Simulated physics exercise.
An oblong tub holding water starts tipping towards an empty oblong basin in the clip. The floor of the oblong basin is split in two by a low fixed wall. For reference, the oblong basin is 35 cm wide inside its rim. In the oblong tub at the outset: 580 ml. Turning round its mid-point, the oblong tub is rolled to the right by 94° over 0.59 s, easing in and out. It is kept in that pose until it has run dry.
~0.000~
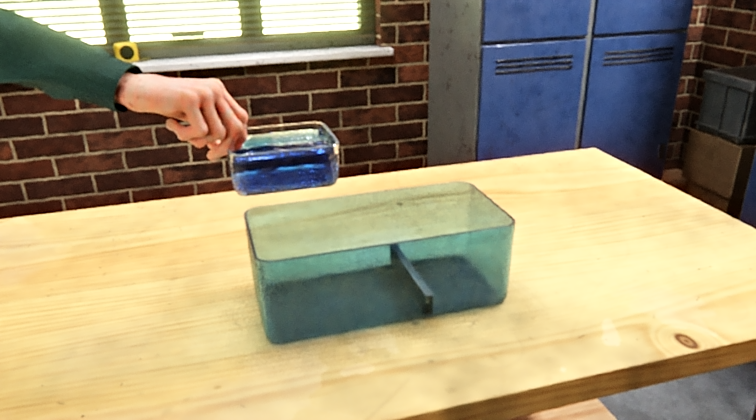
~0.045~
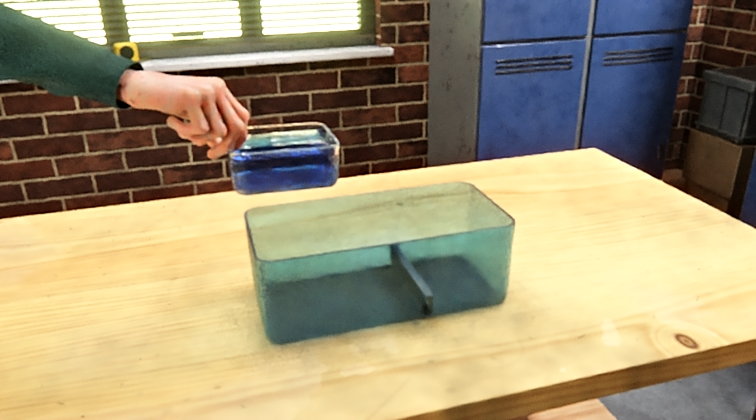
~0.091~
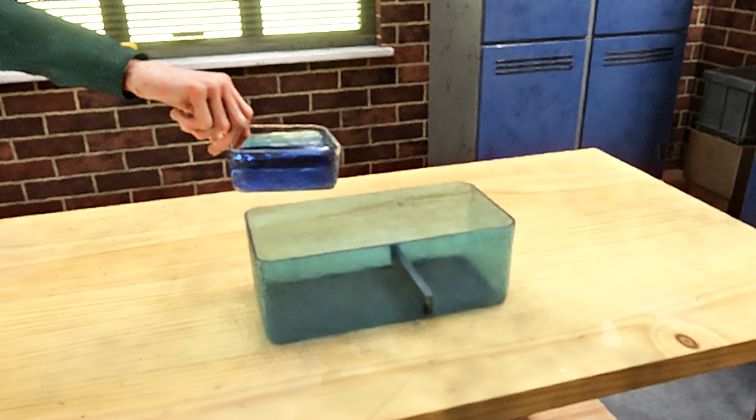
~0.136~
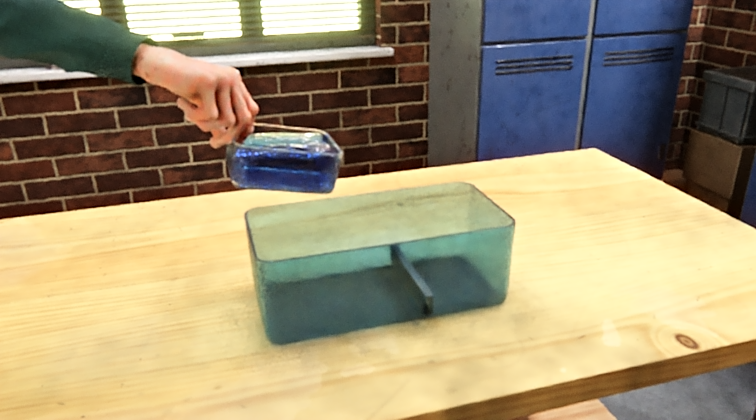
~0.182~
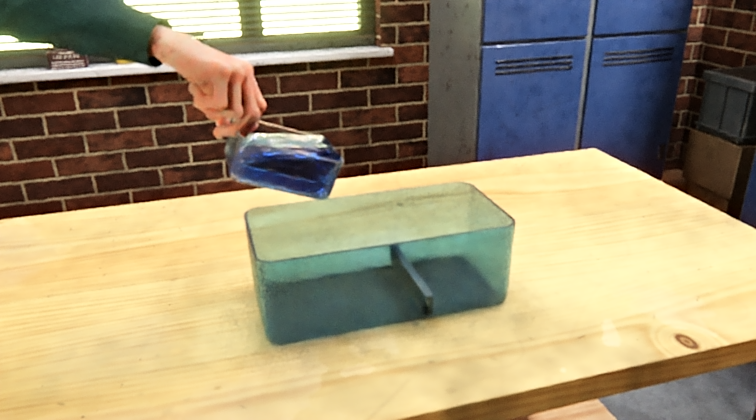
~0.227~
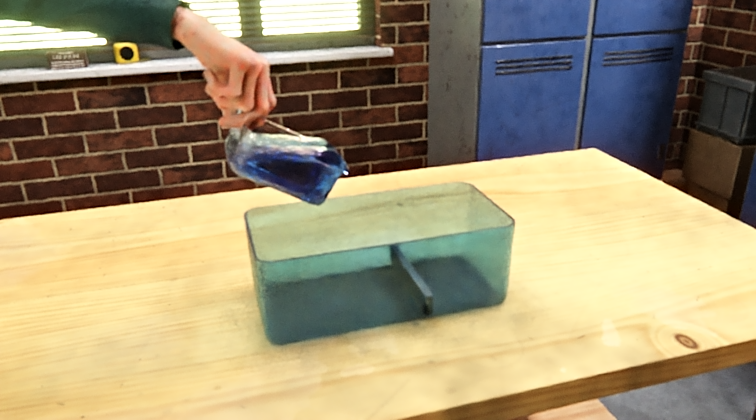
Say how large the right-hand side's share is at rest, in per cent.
Its share is roughly 15 per cent.
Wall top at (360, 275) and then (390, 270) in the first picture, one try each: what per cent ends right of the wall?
One try each: Around 75 percent and then around 25 percent.
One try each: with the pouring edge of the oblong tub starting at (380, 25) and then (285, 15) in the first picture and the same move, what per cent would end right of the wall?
60 and 15 %.
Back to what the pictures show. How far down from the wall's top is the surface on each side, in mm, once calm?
Measured: Left around 18 mm, right around 28 mm.
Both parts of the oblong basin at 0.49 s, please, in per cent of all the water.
54 per cent left and 0 right, roughly.
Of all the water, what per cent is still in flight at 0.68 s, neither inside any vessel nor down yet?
Near 4 per cent, I'd say.
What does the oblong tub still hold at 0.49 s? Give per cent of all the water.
Roughly 16 percent.
By 0.49 s the tilt is 87° and 15 per cent is still to pour, 54 is left of the wall and 0 right of it.
By 0.68 s the tilt is 94° and 5 per cent is still to pour, 82 is left of the wall and 9 right of it.
By 0.87 s the tilt is 94° and 1 per cent is still to pour, 81 is left of the wall and 15 right of it.
By 1.09 s the tilt is 94° and 0 per cent is still to pour, 83 is left of the wall and 15 right of it.
At rest 83 per cent lies left of the wall, 15 right of it and 2 outside.
